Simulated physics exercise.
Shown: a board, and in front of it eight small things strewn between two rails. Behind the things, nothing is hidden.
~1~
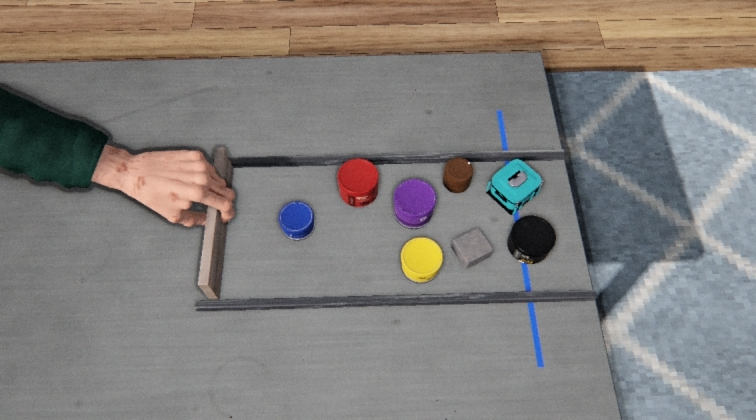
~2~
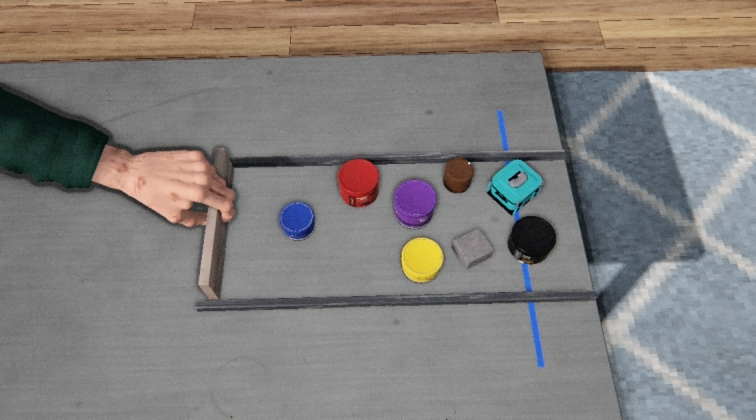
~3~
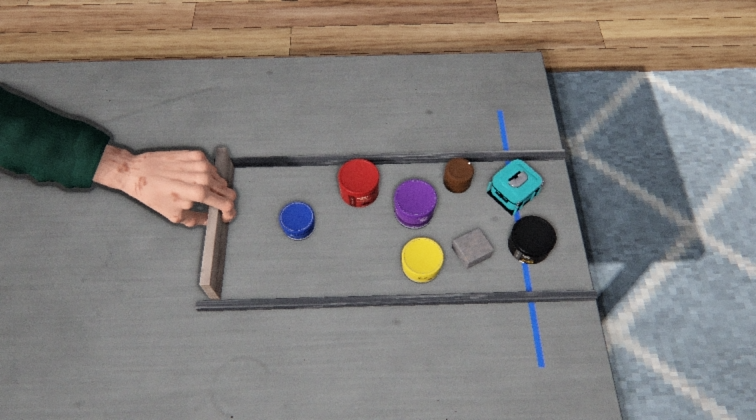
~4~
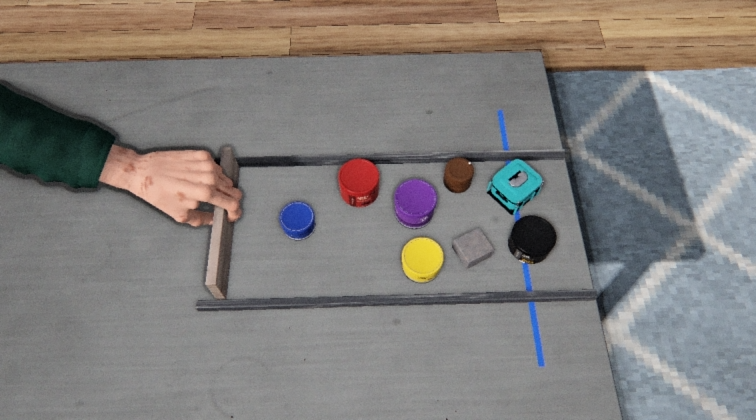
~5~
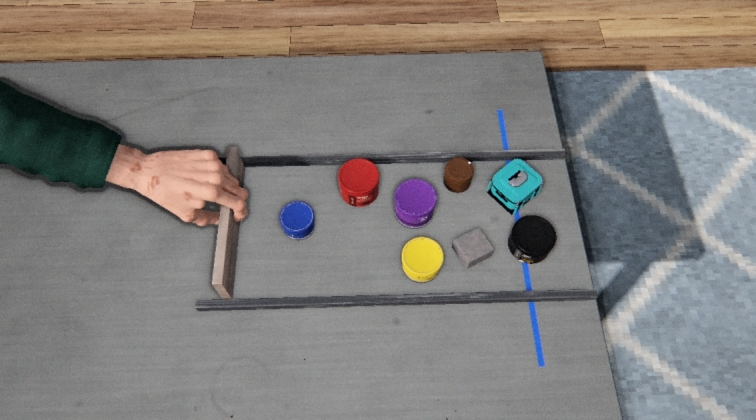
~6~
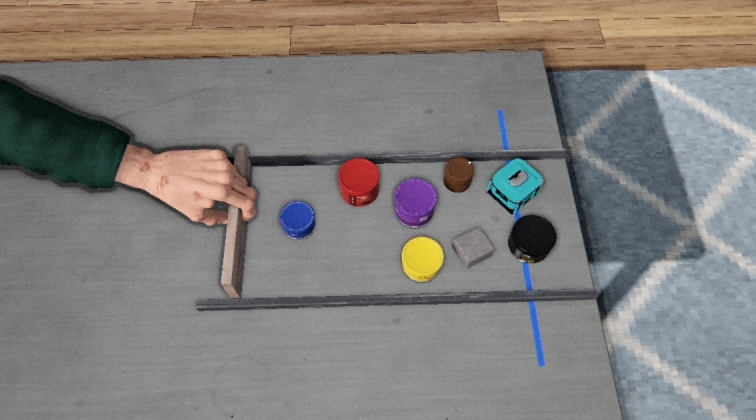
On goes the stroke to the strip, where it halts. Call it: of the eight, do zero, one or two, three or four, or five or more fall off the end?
One or two fall off.
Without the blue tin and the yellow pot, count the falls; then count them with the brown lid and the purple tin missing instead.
First try: 0 fallen; other try: 1.
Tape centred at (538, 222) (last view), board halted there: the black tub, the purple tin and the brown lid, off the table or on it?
Black tub drops, purple tin drops, brown lid drops.
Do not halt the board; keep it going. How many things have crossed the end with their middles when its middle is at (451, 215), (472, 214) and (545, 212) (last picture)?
Respectively 0, 0 and 5.
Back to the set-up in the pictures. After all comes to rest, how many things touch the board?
Contact count: 3.
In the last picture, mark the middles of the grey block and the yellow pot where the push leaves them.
The first one ends at (574, 239), the second at (546, 255).
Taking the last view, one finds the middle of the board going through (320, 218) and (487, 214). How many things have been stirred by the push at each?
Moved so far: 1, then 8.
Soon after, none off yet; black tub at rest near (532, 239); turquoise case at rest near (515, 186); grey block at rest near (473, 248).
After that, none off yet; black tub displaced about its own width near (562, 235); turquoise case displaced about its own width near (546, 178); grey block displaced well along near (523, 239).
In the end, the number that fall off is one or two; gone, turquoise case and black tub.
